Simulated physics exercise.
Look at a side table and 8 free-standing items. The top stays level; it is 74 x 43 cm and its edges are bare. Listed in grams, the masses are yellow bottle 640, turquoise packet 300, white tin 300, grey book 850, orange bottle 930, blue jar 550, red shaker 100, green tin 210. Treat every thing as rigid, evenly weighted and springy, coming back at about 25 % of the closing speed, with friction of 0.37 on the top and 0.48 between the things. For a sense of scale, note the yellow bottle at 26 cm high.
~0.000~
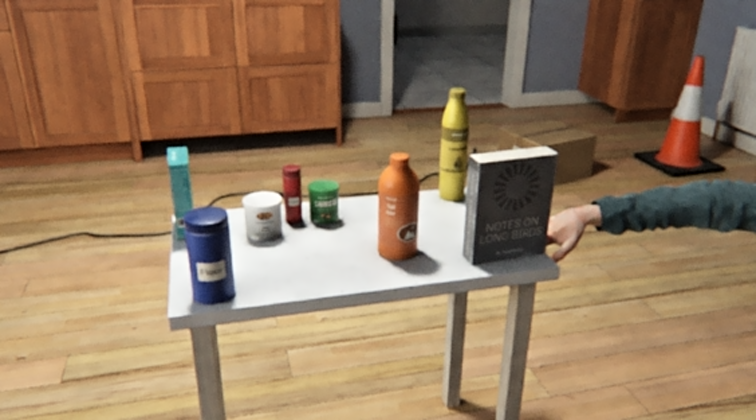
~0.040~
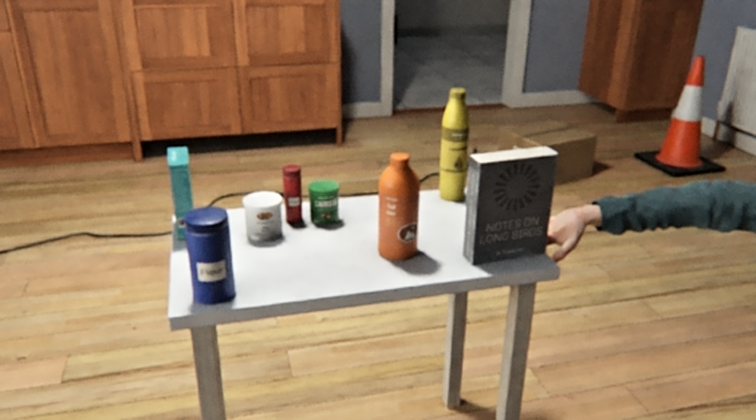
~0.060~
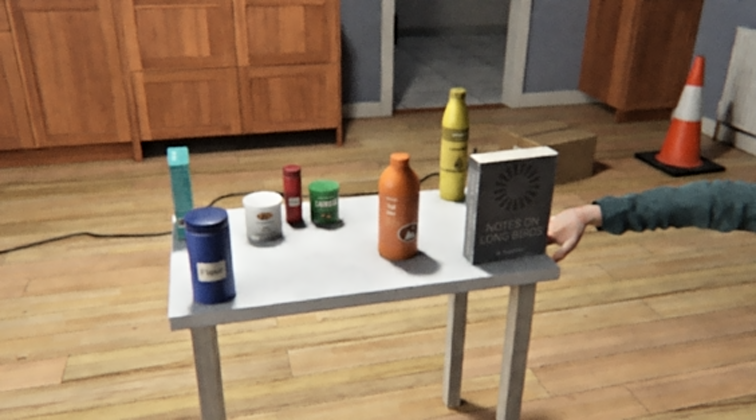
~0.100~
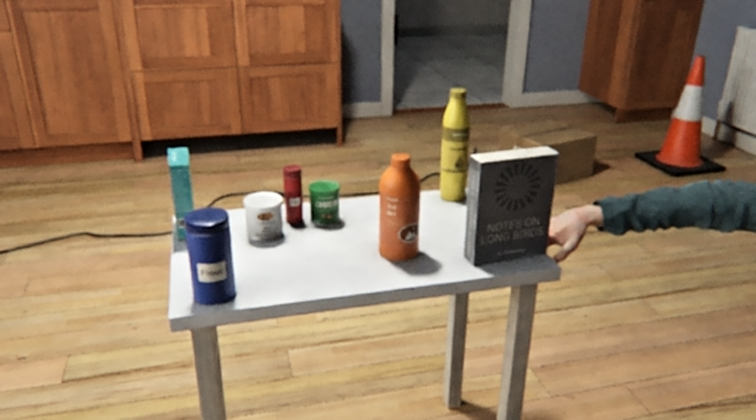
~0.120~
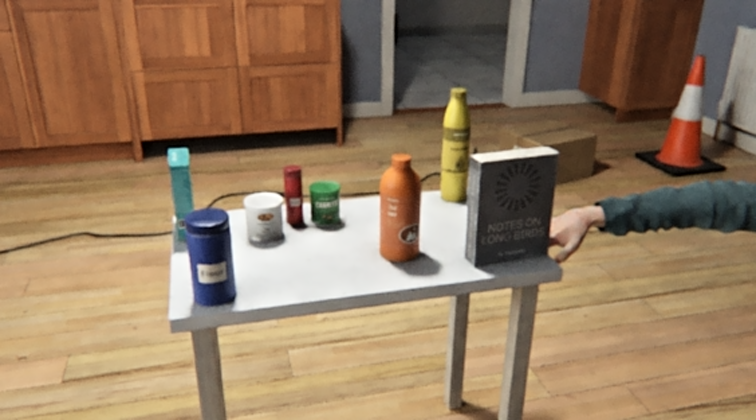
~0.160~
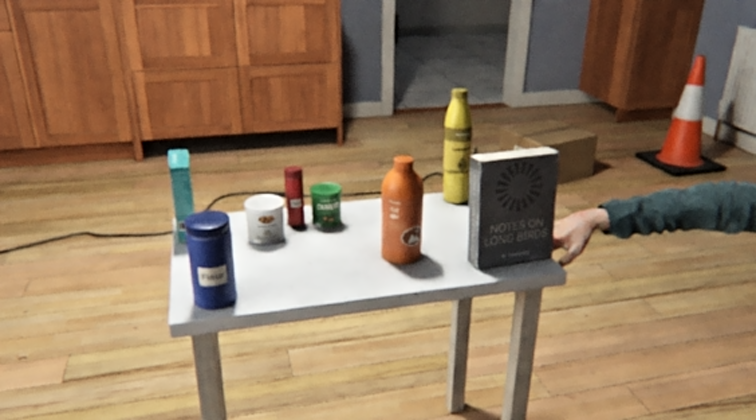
A hand in a green sleeve pushed at the grey book on the right end of a small table of bottles and tins, and the table shifted very slightly while the book leaned a little.
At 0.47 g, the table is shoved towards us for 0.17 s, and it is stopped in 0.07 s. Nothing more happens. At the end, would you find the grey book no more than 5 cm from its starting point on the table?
No, moves away.
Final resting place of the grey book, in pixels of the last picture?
It winds up close to (494, 237).
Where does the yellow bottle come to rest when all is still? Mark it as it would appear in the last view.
End point: Approx. (486, 205).
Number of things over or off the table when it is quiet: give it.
The count is 3.
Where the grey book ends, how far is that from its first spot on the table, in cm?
About 16 cm.
After 0.26 s, table along by 8 cm; grey book leaning 23° near (518, 215); red shaker leaning 23°; yellow bottle leaning 14°.
After 0.36 s, table along by 9 cm; grey book leaning 30° near (518, 217); red shaker leaning 5°; yellow bottle leaning 3°.
After 0.56 s, table along by 9 cm; grey book on its side near (499, 230); red shaker leaning 32°; yellow bottle leaning 21°.
After 0.76 s, table along by 9 cm; grey book on its side near (494, 237); yellow bottle leaning 68°; red shaker on its side.
At rest (1.9 s), tipped over on the table, yellow bottle, grey book and red shaker; the other 5 in place, give or take 5 cm. Seen from the same camera at the end, grey book near (494, 237).
